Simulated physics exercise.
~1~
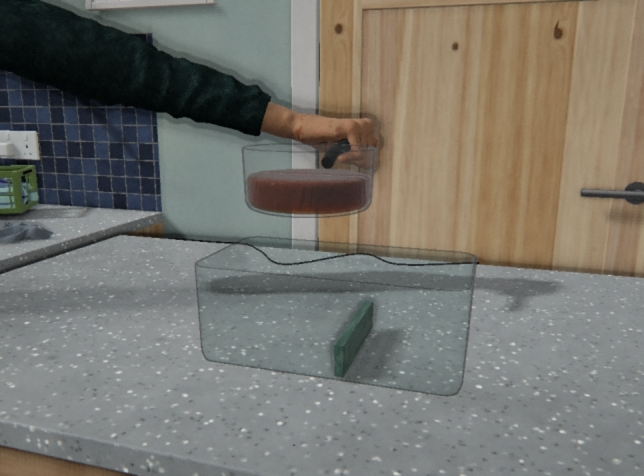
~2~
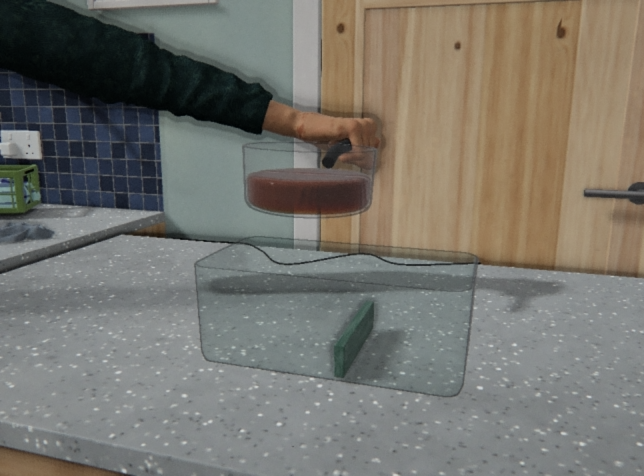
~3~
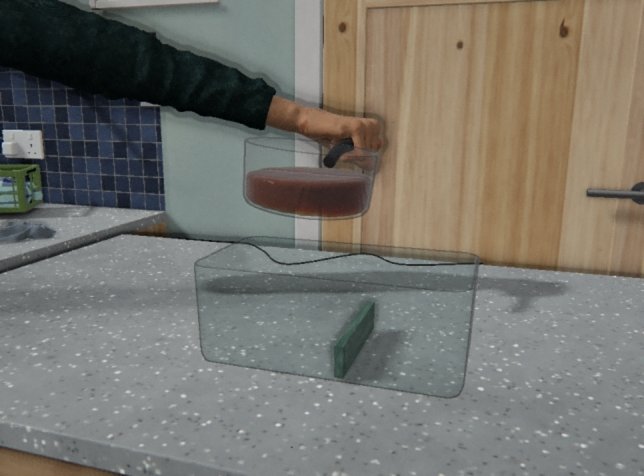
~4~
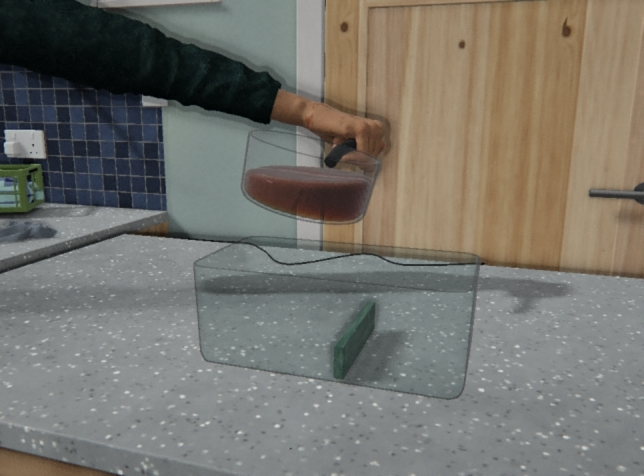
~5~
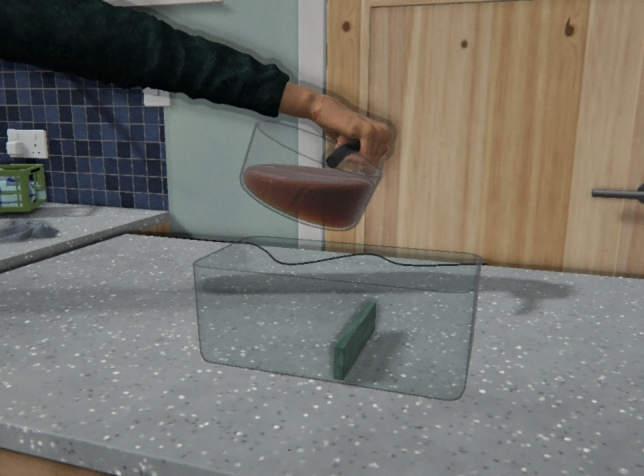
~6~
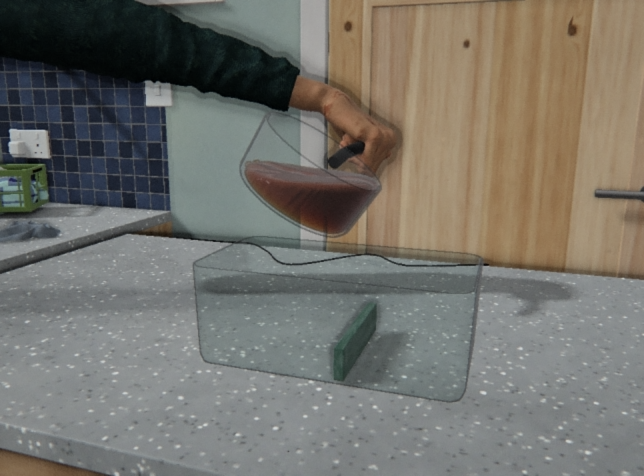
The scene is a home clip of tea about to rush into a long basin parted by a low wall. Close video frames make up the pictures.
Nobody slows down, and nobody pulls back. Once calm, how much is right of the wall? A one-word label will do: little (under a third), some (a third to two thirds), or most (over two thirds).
Most.
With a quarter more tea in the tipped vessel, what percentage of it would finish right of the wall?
85 per cent or so.
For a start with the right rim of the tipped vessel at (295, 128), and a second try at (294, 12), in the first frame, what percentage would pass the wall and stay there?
The first gives 5 %, the second 30 %.
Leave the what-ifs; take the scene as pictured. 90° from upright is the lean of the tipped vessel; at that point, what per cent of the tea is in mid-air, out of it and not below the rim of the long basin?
Estimated at 25 per cent or so.
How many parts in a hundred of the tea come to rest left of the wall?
About 10 percent.
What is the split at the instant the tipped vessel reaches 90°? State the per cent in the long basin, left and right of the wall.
About 0 per cent on the left and 45 on the right.
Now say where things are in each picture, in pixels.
In the first frame, it leans 0°; its right rim is at (373, 151); the tea meets the walls at (254, 173) and (371, 178); the long basin's rim runs from (222, 251) to (474, 273); the wall's top is at (356, 322).
In the second frame, it leans 1°; its right rim is at (374, 152); the tea meets the walls at (254, 172) and (371, 178).
In the third frame, it leans 6°; its right rim is at (376, 157); the tea meets the walls at (254, 171) and (371, 179).
In the fourth frame, it leans 13°; its right rim is at (378, 166); the tea meets the walls at (254, 169) and (373, 181).
In the fifth frame, it leans 22°; its right rim is at (379, 178); the tea meets the walls at (251, 166) and (374, 182).
In the sixth frame, it leans 33°; its right rim is at (378, 192); the tea meets the walls at (252, 162) and (380, 183).
A moment on, the tilt is 90° and 30 per cent is still to pour, 0 is left of the wall and 47 right of it.
Next, the tilt is 103° and 8 per cent is still to pour, 11 is left of the wall and 77 right of it.
Then the tilt is 103° and 1 per cent is still to pour, 10 is left of the wall and 89 right of it.
Later the tilt is 103° and 0 per cent is still to pour, 10 is left of the wall and 90 right of it.
In the end 10 per cent lies left of the wall, 90 right of it and 1 outside.
